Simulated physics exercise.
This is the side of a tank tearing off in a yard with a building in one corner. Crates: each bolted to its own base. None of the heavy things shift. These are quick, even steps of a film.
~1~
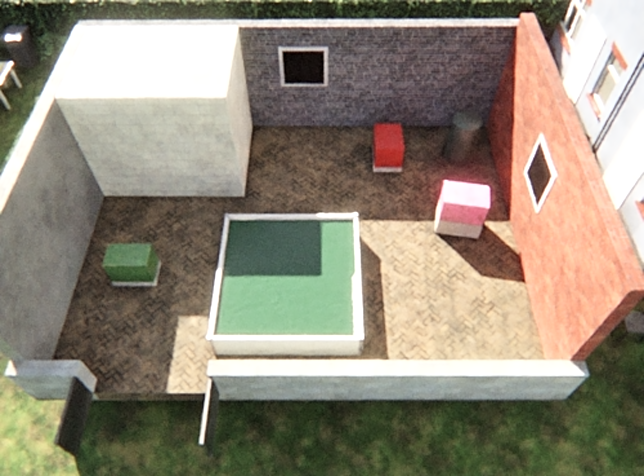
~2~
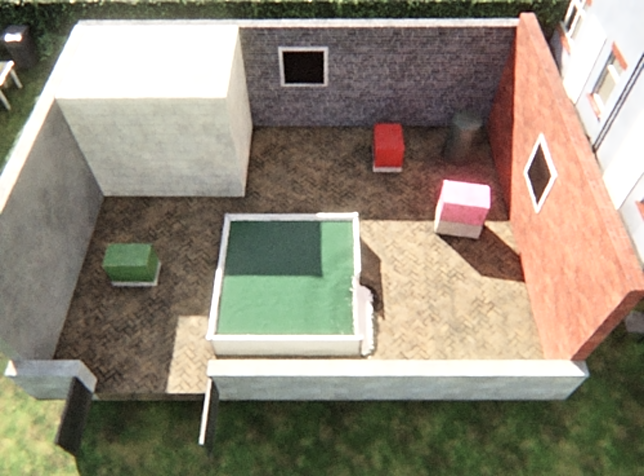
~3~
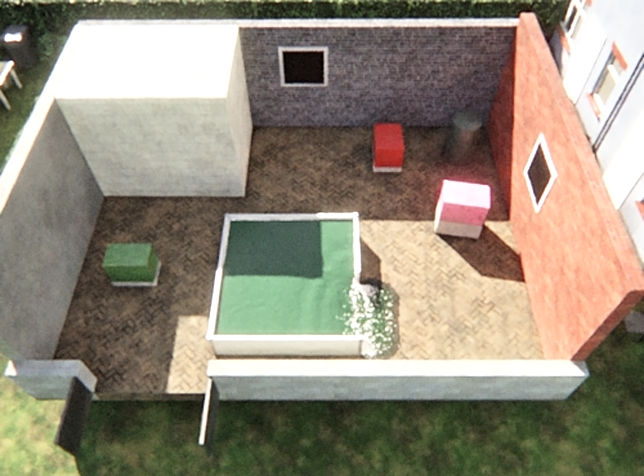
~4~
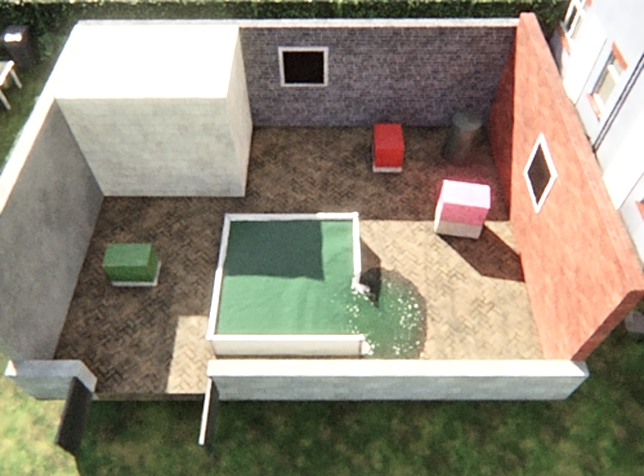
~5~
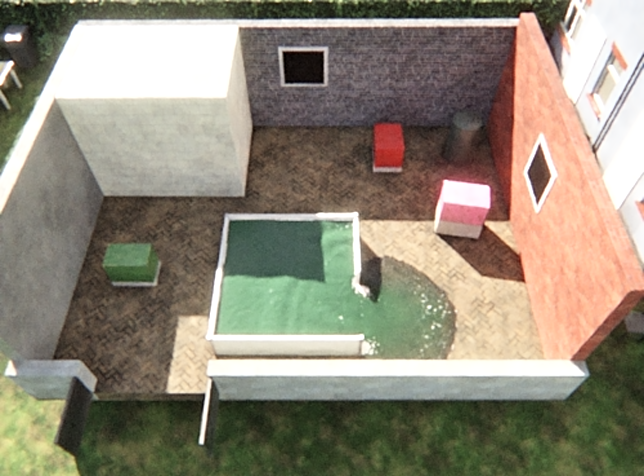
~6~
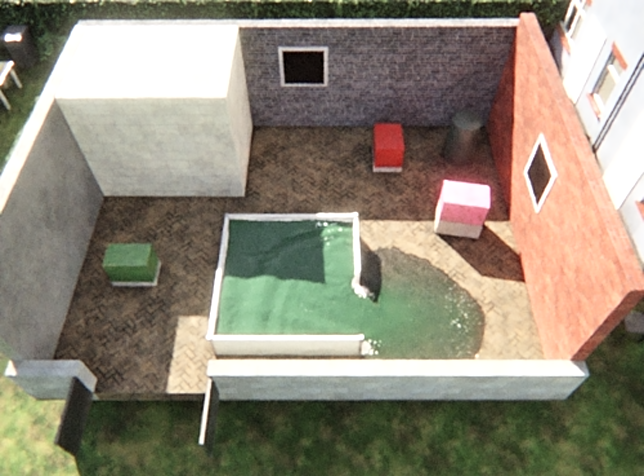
Water tank of green water in a walled yard breaking open on its right side, water pouring out and spreading rightward across the paving.
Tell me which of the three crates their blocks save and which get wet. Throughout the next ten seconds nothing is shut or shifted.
One by one: The green crate has a tall enough plinth; the pink crate has a tall enough plinth; the red crate has too short a plinth.
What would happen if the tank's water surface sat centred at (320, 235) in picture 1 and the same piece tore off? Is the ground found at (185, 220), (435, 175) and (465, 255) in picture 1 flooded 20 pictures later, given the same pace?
In that order: Dry, under water, covered.
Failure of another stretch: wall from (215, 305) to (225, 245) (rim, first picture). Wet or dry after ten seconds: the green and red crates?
The green crate is reached, the red crate is not reached.
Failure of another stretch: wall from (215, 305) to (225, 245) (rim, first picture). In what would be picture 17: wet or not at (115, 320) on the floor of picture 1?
My call for that point is drenched.
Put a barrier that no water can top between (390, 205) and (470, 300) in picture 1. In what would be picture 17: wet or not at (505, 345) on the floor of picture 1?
I'd call it watered.
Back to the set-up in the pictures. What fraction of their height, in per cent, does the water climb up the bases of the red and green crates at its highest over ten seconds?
Roughly 150 per cent, then 0 per cent.
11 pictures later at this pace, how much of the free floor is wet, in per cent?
About 20 per cent.
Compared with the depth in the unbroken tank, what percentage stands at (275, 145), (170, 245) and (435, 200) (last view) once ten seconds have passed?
The depth comes out near 18, 4 and 8 per cent.
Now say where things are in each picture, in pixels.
In the first frame, still water in the water tank at (289, 274).
In the second frame, the front is at (367, 289), out from the gap at (357, 314).
In the third frame, the front is at (390, 291), out from the gap at (357, 315).
In the fourth frame, water pours out at (357, 315) and has run to (420, 300).
In the fifth frame, the front is at (452, 315), out from the gap at (357, 315).
In the sixth frame, the front is at (478, 312), out from the gap at (357, 315).
A moment on, water covers 20 % of the floor; the green crate not reached, the pink crate water round its plinth, the red crate not reached.
Next, water covers 20 % of the floor; the green crate not reached, the pink crate water round its plinth, the red crate not reached.
Then, water covers 30 % of the floor; the green crate not reached, the pink crate water round its plinth, the red crate not reached.
Later, water covers 55 % of the floor; the green crate not reached, the pink crate water round its plinth, the red crate water round its plinth.
In the end, water covers 75 % of the floor; the green crate stayed above the water, the pink crate stayed above the water, the red crate was topped.
